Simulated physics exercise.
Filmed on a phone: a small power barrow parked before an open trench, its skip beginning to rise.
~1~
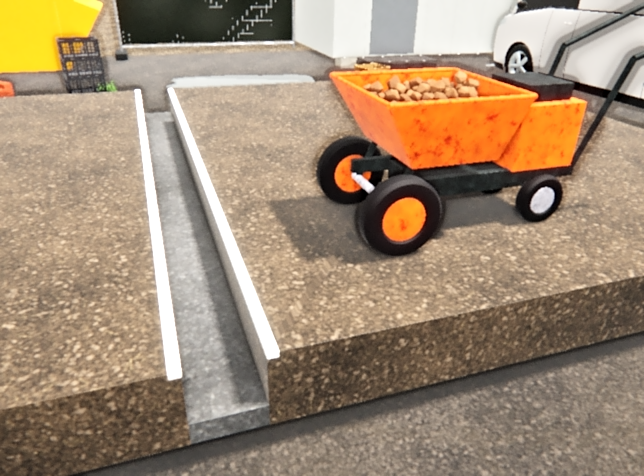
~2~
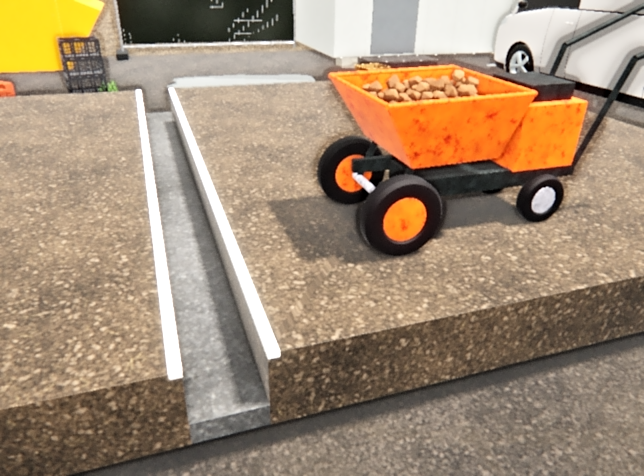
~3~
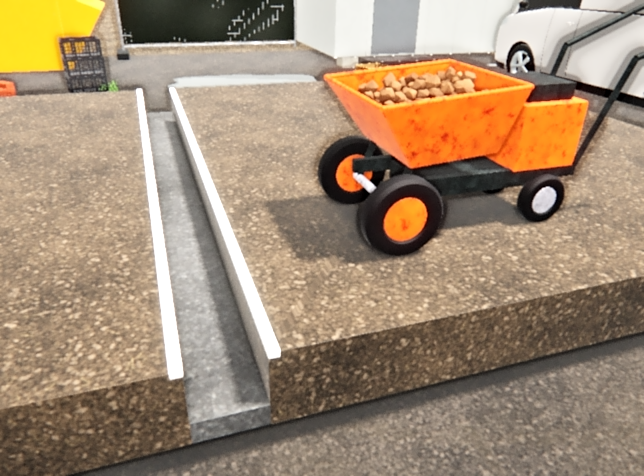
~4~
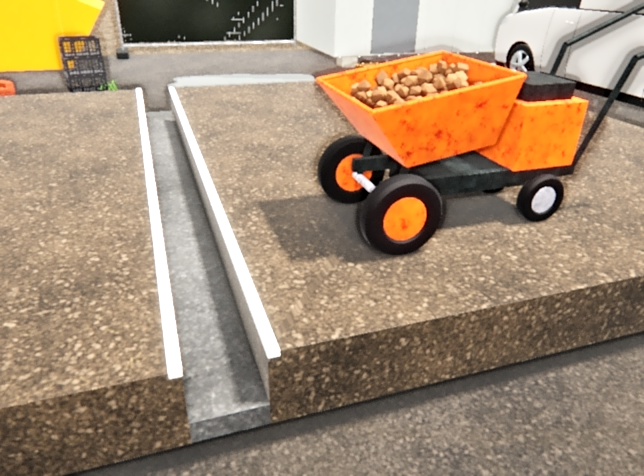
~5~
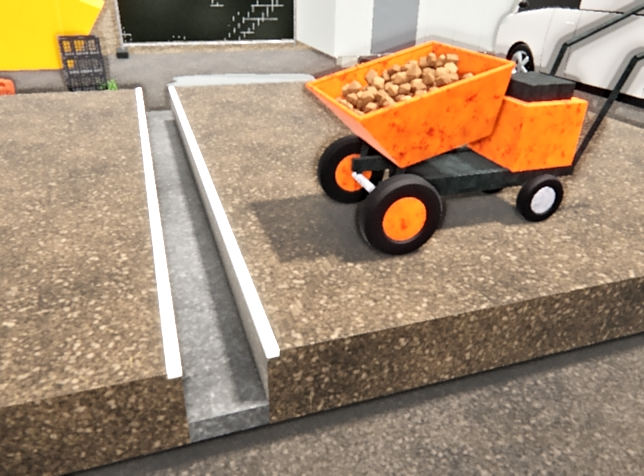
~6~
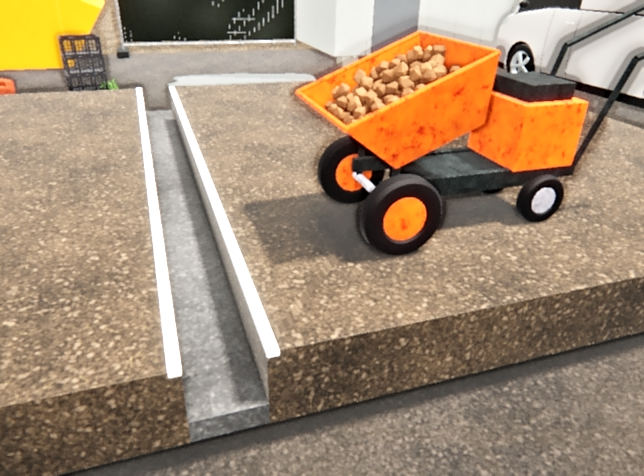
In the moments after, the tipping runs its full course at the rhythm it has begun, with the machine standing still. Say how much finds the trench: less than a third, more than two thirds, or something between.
It catches from one third to two thirds.
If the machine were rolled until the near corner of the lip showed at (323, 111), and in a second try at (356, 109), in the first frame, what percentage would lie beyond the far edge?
About 10 and 0 per cent.
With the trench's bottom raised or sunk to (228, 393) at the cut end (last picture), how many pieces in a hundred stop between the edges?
Near 50 %.
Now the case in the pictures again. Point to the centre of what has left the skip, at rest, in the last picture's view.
Roughly at (218, 266).
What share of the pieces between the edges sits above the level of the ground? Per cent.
It comes to 0 per cent or so.
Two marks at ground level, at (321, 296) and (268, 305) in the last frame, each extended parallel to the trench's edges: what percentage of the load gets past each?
Near 90 % and 60 %.
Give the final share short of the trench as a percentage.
Close to 30 per cent.
Just after the last frame, skip tipped steeply; every one in the skip.
A moment on, skip tipped right over; the larger part in the skip; about a tenth short of the trench; about a tenth in or heaped over the trench; just a few falling.
Further on, skip tipped right over; roughly a quarter in the skip; roughly a third short of the trench; roughly a third in or heaped over the trench; just a few beyond it.
When it is over, skip tipped right over; about a tenth in the skip; roughly a third short of the trench; roughly half in or heaped over the trench; just a few beyond it.
